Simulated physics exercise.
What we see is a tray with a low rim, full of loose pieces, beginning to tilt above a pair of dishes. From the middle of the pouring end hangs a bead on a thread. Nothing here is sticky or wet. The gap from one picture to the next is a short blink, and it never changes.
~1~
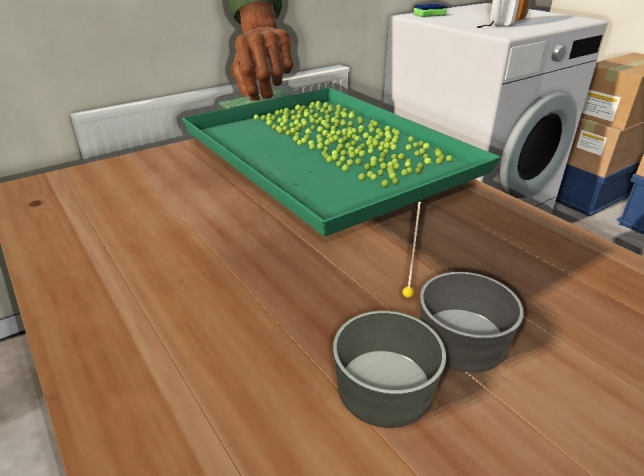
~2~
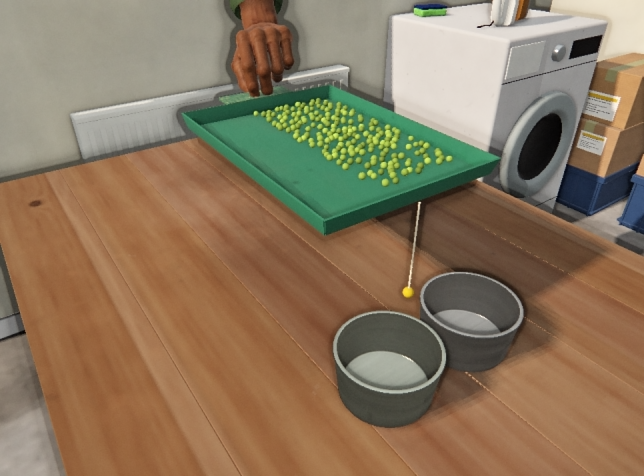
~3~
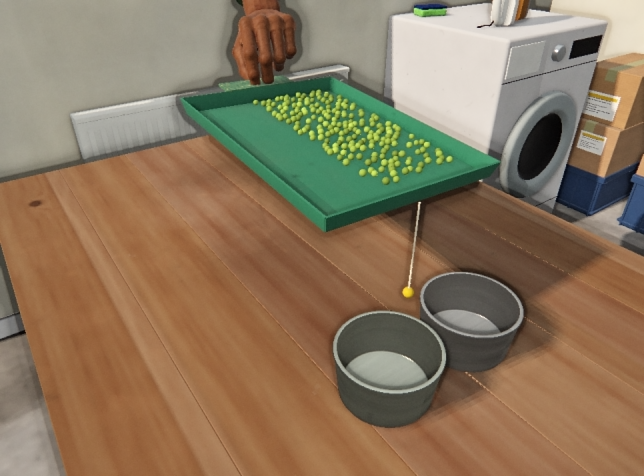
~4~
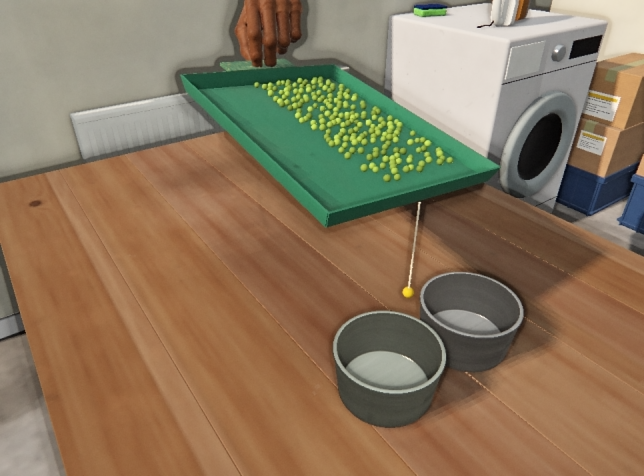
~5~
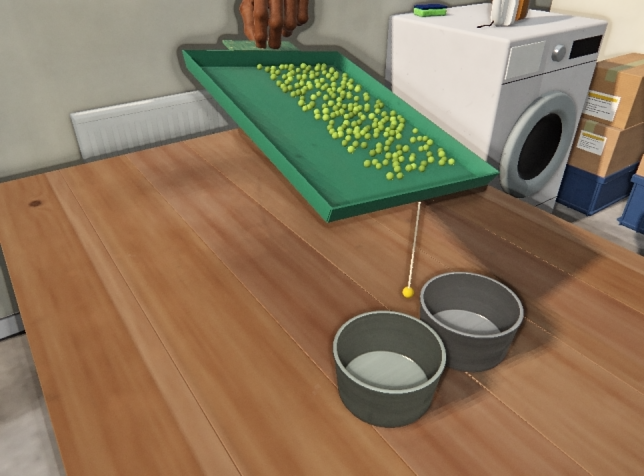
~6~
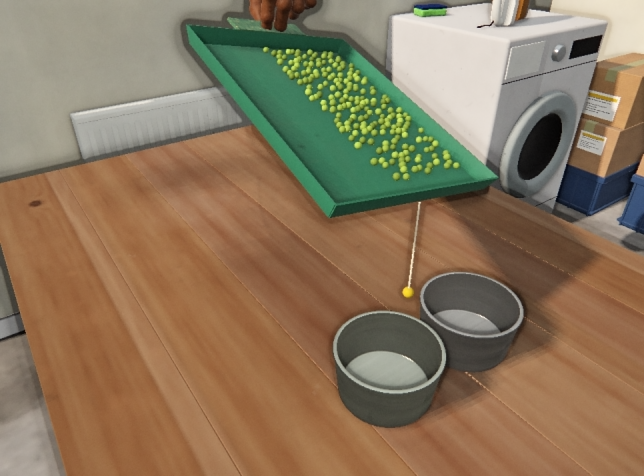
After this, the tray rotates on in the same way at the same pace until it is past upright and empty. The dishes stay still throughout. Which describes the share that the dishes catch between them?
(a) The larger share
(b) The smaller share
The smaller share.
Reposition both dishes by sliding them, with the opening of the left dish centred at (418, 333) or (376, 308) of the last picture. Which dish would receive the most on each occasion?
First try, the rightmost dish; second try, the rightmost dish.
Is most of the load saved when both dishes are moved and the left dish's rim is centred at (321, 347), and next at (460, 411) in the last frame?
Taking the tries in order: A minor share, followed by a minor share.
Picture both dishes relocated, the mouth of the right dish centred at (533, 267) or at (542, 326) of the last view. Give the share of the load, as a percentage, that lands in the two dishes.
Respectively 30 % and 10 %.
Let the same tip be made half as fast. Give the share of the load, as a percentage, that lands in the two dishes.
I'd expect near 40 per cent.
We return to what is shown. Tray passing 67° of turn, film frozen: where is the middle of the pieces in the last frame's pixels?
The middle of the pieces lands at roughly (465, 194).
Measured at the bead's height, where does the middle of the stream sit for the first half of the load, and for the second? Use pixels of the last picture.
Near (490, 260) to start, and near (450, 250) afterwards.
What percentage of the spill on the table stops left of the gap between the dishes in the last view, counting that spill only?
That would be roughly 10 per cent.
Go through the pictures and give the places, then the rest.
The first picture shows corners of the pouring end at (325, 217) and (493, 156), level; middle of the load at (345, 134), dried peas; left dish at (425, 400); right dish at (506, 346); bead on its thread at (408, 292).
The second picture shows corners of the pouring end at (326, 216) and (493, 157), level; middle of the load at (345, 132).
The third picture shows corners of the pouring end at (327, 213) and (494, 160), tipped barely, lowest at the right corner; middle of the load at (346, 127).
The fourth picture shows corners of the pouring end at (330, 208) and (494, 165), tipped a little, lowest at the right corner; middle of the load at (347, 118).
The fifth picture shows corners of the pouring end at (333, 204) and (493, 170), tipped clearly, lowest at the right corner; middle of the load at (351, 109).
The sixth picture shows corners of the pouring end at (337, 200) and (493, 175), tipped clearly, lowest at the right corner; middle of the load at (357, 103), about a third on the move; left dish at (425, 400); right dish at (506, 346).
Soon after the last picture, tray tipped steeply; most on the tray; a stray few in the right dish; a stray few outside both; about a quarter in the air.
A little later, tray tipped past a quarter turn; a stray few on the tray; about a third in the right dish; about half outside both; a small part in the air.
Later still, tray tipped past a quarter turn; about a third in the right dish; about two thirds outside both.
At rest, tray tipped past a quarter turn; none in the left dish; about a third in the right dish; about two thirds outside both.
